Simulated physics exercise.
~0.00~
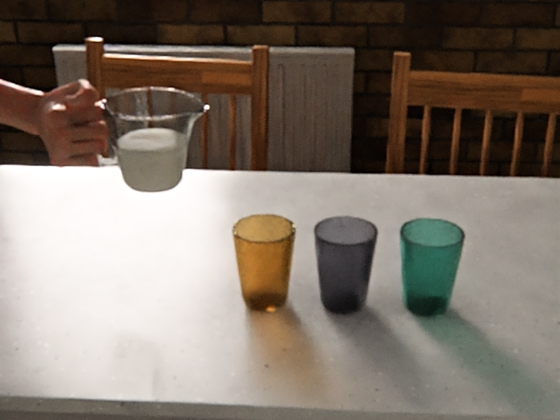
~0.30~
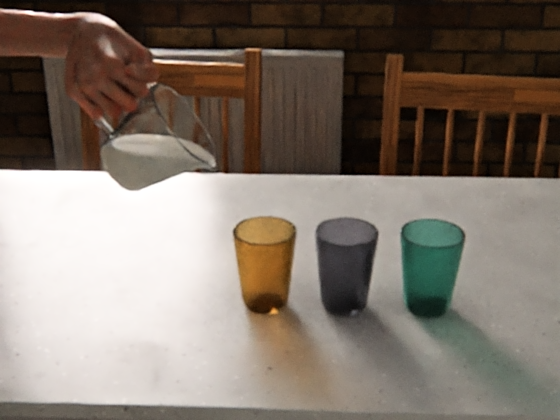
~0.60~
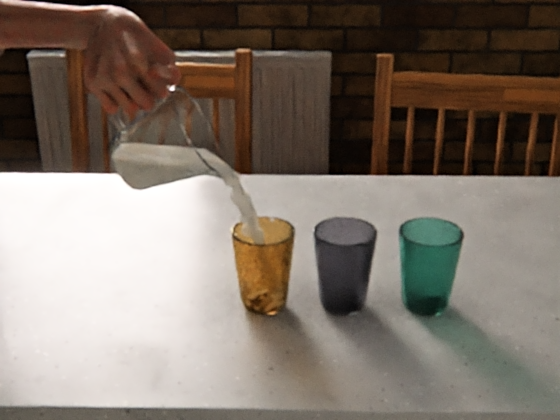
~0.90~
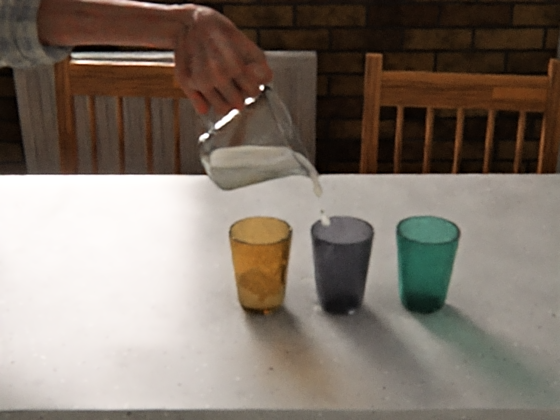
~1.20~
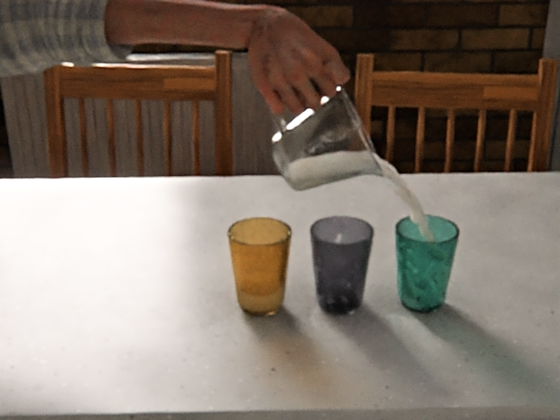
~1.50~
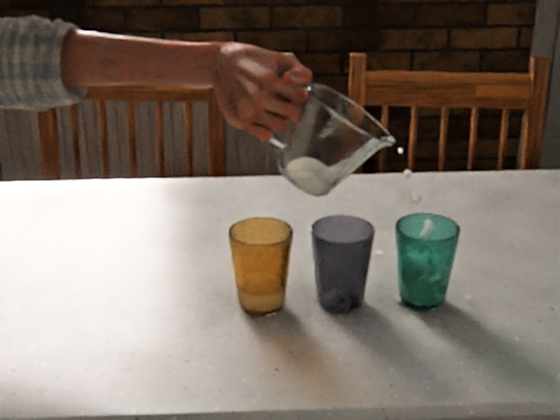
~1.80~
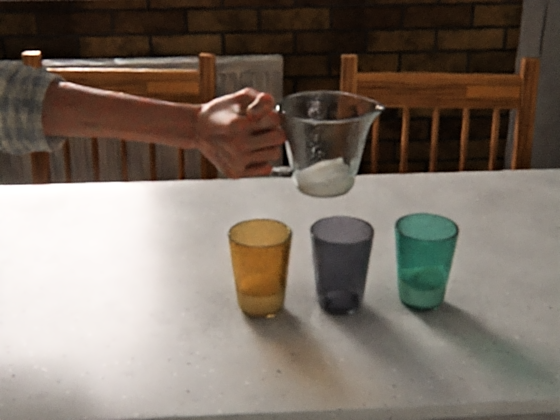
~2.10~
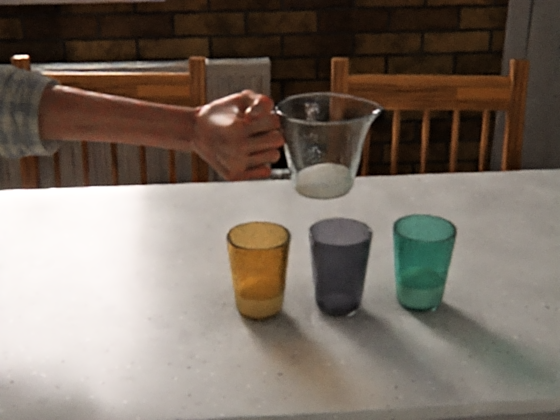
To begin with, a hand holds a flared glass jug of milky liquid at the left, above a pale table where amber, smoky grey and green tumblers stand in a row. The hand tips the jug steeply and moves it right, and the liquid streams into the amber tumbler. Still tilted, the jug passes over the grey tumbler, pouring there, and then over the green one. It then swings back upright as a few drops fall near the green tumbler. Finally, the hand holds the upright jug above the tumblers, a little liquid left inside.
